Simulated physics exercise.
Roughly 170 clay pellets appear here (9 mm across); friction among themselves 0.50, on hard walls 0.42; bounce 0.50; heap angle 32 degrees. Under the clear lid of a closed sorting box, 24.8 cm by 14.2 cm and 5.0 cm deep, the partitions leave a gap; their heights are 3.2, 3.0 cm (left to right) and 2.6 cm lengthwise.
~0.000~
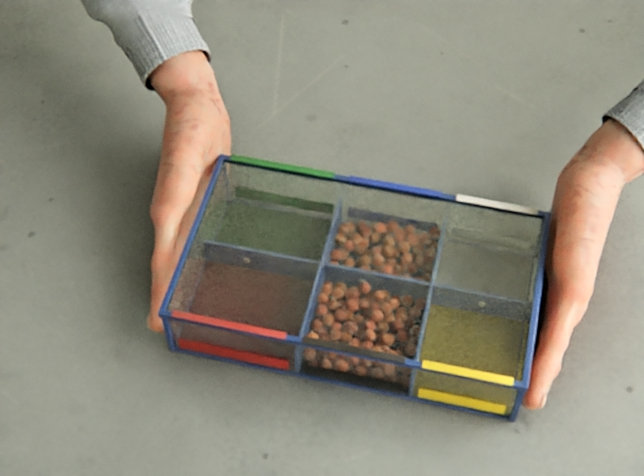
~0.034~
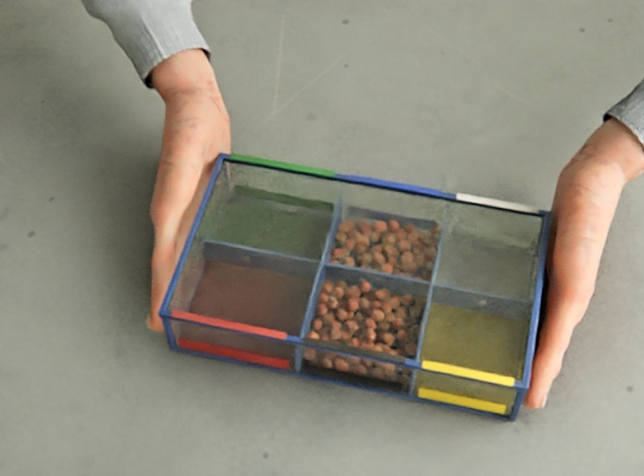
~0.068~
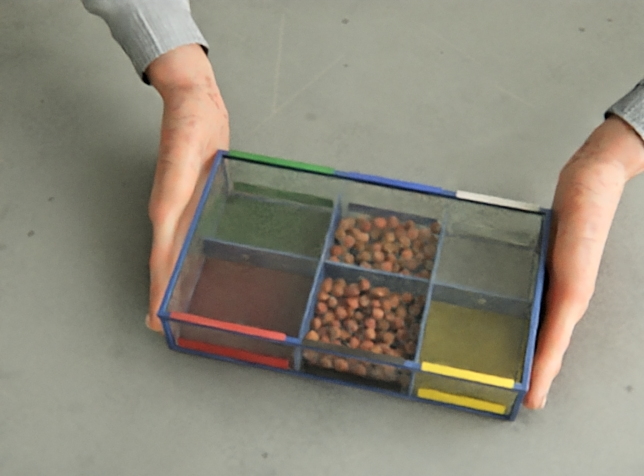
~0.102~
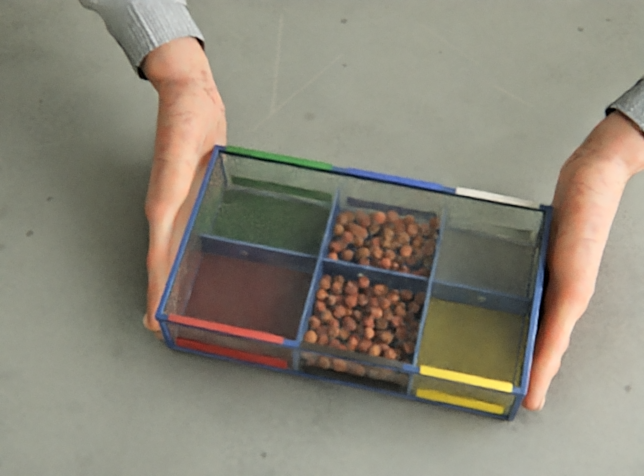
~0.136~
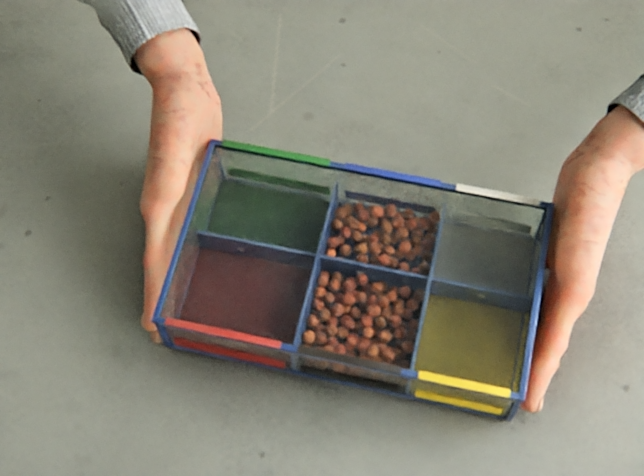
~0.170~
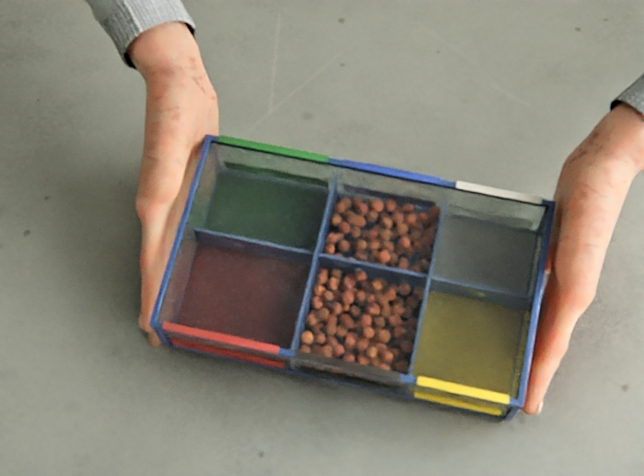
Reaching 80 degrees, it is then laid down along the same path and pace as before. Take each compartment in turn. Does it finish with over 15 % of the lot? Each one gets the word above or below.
Results: Red compartment below; blue compartment above; green compartment below; yellow compartment below; white compartment below; black compartment above.
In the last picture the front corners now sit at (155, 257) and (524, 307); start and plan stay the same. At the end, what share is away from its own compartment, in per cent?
It comes to around 25 per cent in that case.
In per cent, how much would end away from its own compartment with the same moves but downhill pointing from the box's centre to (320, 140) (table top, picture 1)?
Around 30 percent of them.
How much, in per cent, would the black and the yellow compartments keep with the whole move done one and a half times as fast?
In that case the black compartment would hold 75 per cent and the yellow one 5 per cent.
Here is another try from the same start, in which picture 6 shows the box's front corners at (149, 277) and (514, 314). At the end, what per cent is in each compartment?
By the end, red has 0%, blue has 40%, green has 30%, yellow has 0%, white has 0% and black has 30%.
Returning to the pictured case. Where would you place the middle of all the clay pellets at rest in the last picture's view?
Centre at rest, approx.: (366, 337) px.
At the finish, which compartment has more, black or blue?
Black comes out ahead.
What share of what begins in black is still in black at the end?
It works out to near 100 percent.
Then, at 0.76 s, tilt 80 degrees; blue 35 %, black 65 %.
Then, at 1.16 s, tilt 34 degrees; blue 30 %, black 70 %.
Then, at 1.64 s, tilt 0 degrees; blue 30 %, black 70 %.
In the end, at 2.5 s, red 0 %, blue 30 %, green 0 %, yellow 0 %, white 0 %, black 70 %.
